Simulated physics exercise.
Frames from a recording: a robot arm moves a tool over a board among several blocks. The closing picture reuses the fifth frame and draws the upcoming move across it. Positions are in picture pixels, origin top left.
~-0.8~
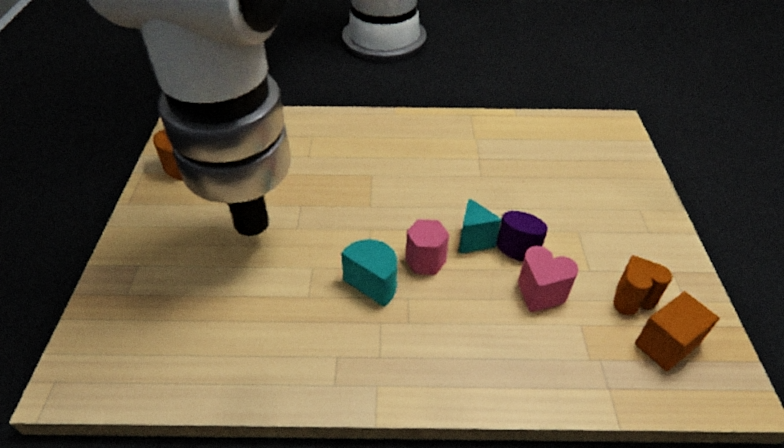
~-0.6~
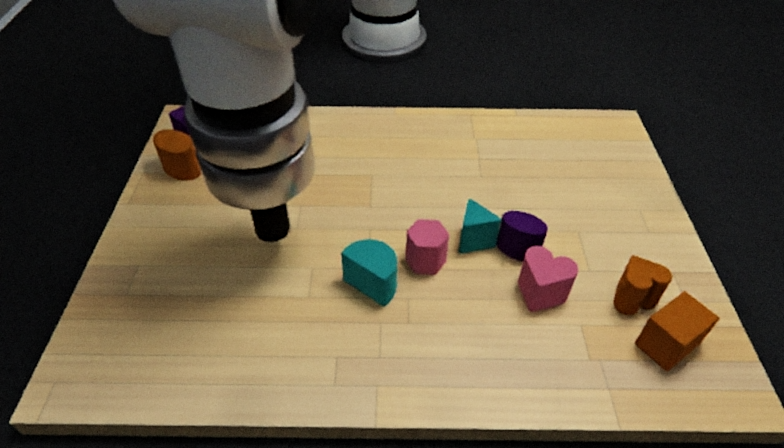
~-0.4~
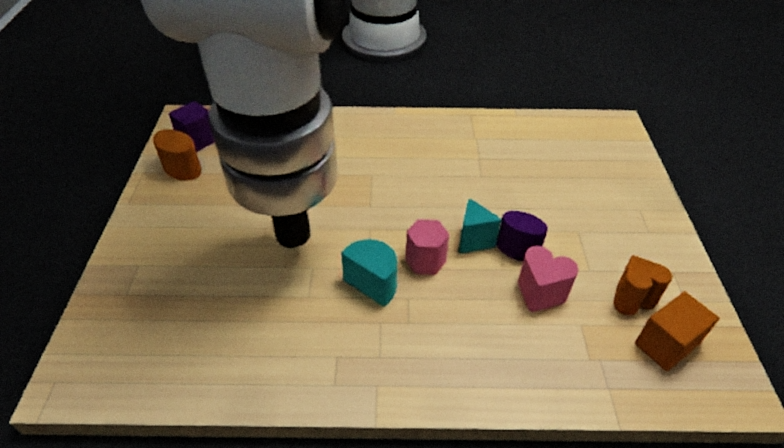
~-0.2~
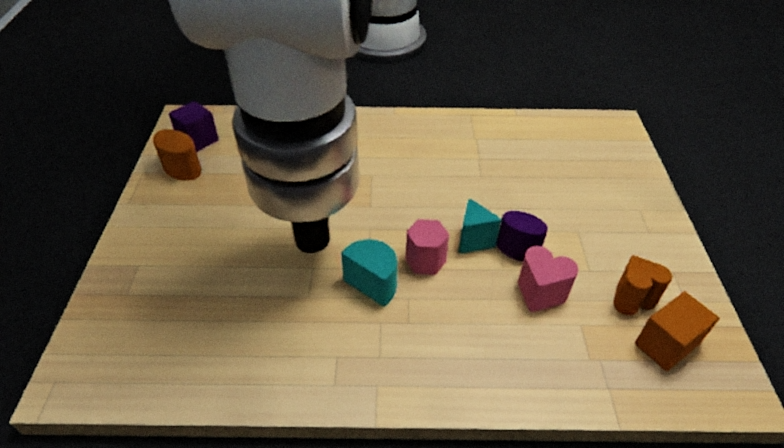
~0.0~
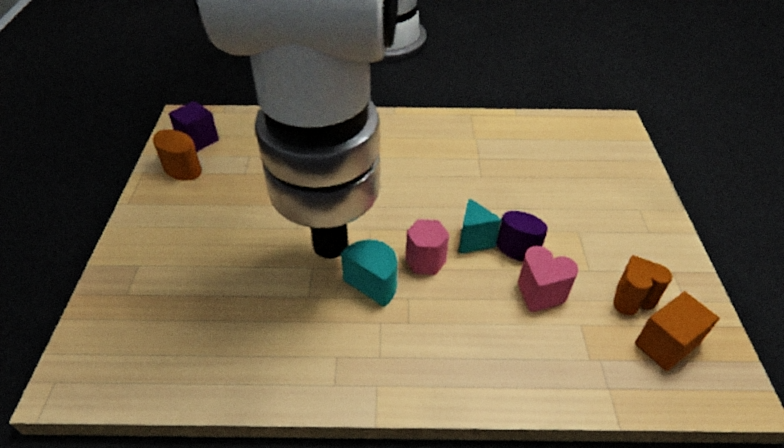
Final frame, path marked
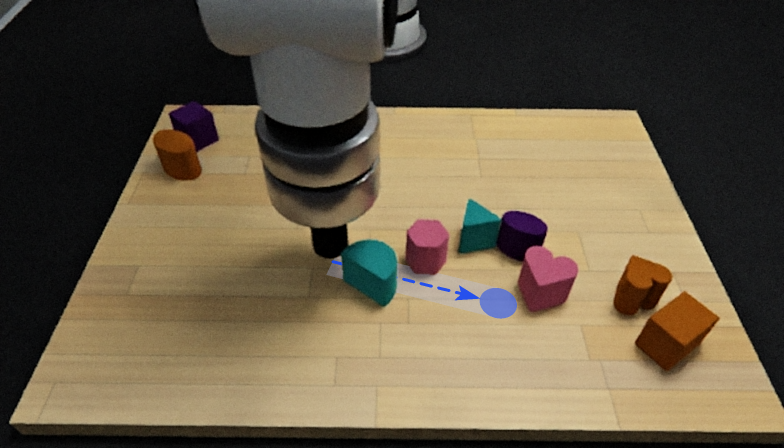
On a wooden board, a robot arm moves its black-tipped tool rightward to beside a turquoise D-shaped block while the blocks stay still.
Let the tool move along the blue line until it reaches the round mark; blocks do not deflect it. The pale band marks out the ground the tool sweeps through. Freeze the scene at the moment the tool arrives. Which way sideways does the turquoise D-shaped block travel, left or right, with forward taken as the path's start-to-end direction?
Right.
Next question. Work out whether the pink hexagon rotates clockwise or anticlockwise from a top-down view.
It spins against the clock.
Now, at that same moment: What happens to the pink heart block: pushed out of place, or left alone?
Once the path ends, it is where it was.
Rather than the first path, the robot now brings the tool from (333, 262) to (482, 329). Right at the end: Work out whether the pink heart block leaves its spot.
Stays where it is.
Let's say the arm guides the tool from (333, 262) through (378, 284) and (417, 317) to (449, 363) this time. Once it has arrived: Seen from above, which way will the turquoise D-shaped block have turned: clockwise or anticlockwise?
Viewed from above, counterclockwise.
Path on the board, in a line from (333, 262) to (498, 303).
What follows on the original path. One third of the way, tool at (387, 259); turquoise D-shaped block at (418, 276), turned 15° clockwise.
Two thirds of the way, tool at (443, 273); turquoise D-shaped block at (451, 300), turned 45° clockwise; pink hexagon at (442, 231), turned 45° anticlockwise.
At the end, tool at (502, 287); turquoise D-shaped block at (453, 302), turned 50° clockwise; pink hexagon at (442, 231), turned 45° anticlockwise; pink heart block in place.
